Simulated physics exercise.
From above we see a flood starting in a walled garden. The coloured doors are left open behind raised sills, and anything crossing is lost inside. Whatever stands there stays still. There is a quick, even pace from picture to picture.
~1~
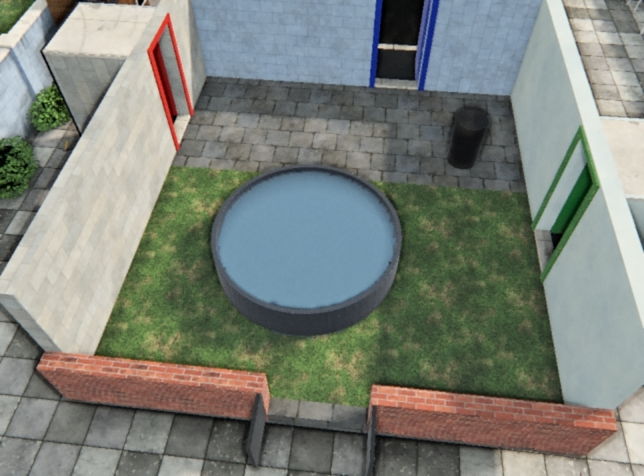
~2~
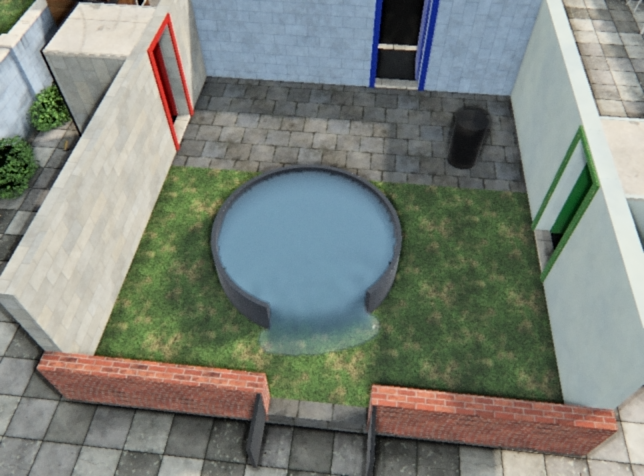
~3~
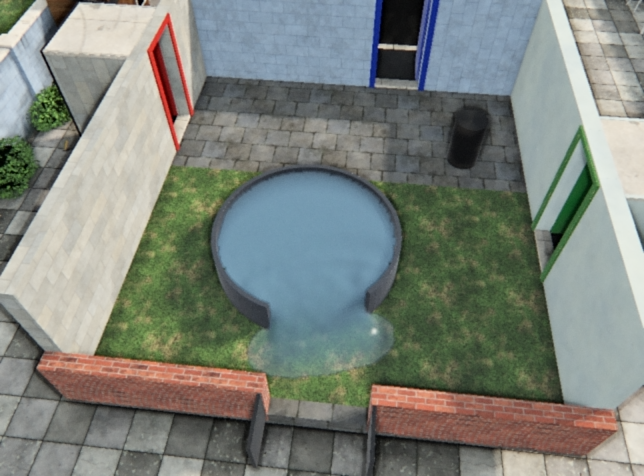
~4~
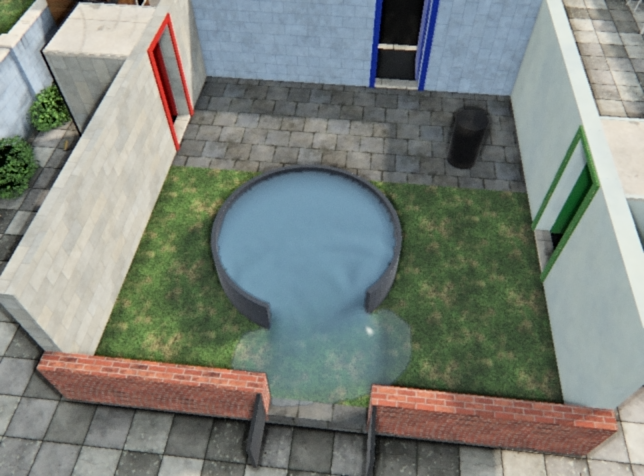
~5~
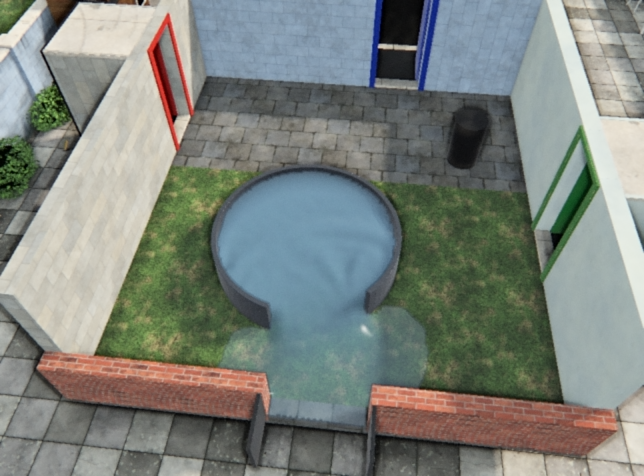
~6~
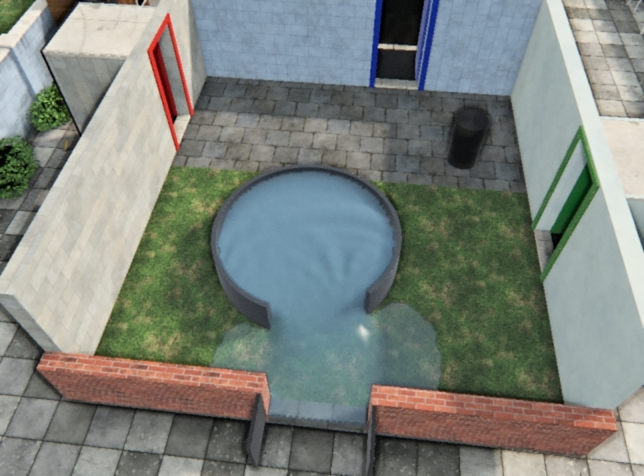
A round pool of still water sat in a walled garden until a gap opened at its front, and water poured out, spreading across the grass and through the opening between the low brick walls.
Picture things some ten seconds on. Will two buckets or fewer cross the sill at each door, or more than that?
One by one: The green door will respect the limit; the red door will respect the limit; the blue door will respect the limit.
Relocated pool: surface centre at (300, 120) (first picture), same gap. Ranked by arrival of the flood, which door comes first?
Answer: The one in green.
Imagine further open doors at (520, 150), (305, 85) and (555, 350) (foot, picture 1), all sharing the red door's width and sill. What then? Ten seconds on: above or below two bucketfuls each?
One after the other: Takes less, holds, passes that mark.
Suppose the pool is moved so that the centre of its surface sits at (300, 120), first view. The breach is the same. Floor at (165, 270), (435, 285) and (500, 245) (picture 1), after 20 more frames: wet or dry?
My reading is hit by the flood first, hit by the flood next and hit by the flood last.
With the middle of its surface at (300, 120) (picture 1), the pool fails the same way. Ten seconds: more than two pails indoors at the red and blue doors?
The red door falls short, and the blue door falls short.
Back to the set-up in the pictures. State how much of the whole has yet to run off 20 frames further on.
Result: Close to 72 %.
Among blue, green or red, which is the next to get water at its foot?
It's the green one.
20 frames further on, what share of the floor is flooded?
The answer is around 30 per cent.
A moment on, water covers 15 % of the floor; the green door not reached, the red door not reached, the blue door not reached.
Next, water covers 20 % of the floor; the green door not reached, the red door not reached, the blue door not reached.
Then, water covers 30 % of the floor; the green door wet at the sill, nothing in, the red door not reached, the blue door not reached.
Later, water covers 50 % of the floor; the green door wet at the sill, nothing in, the red door not reached, the blue door not reached.
In the end, water covers 70 % of the floor; the green door under two buckets in, the red door not reached, the blue door not reached.
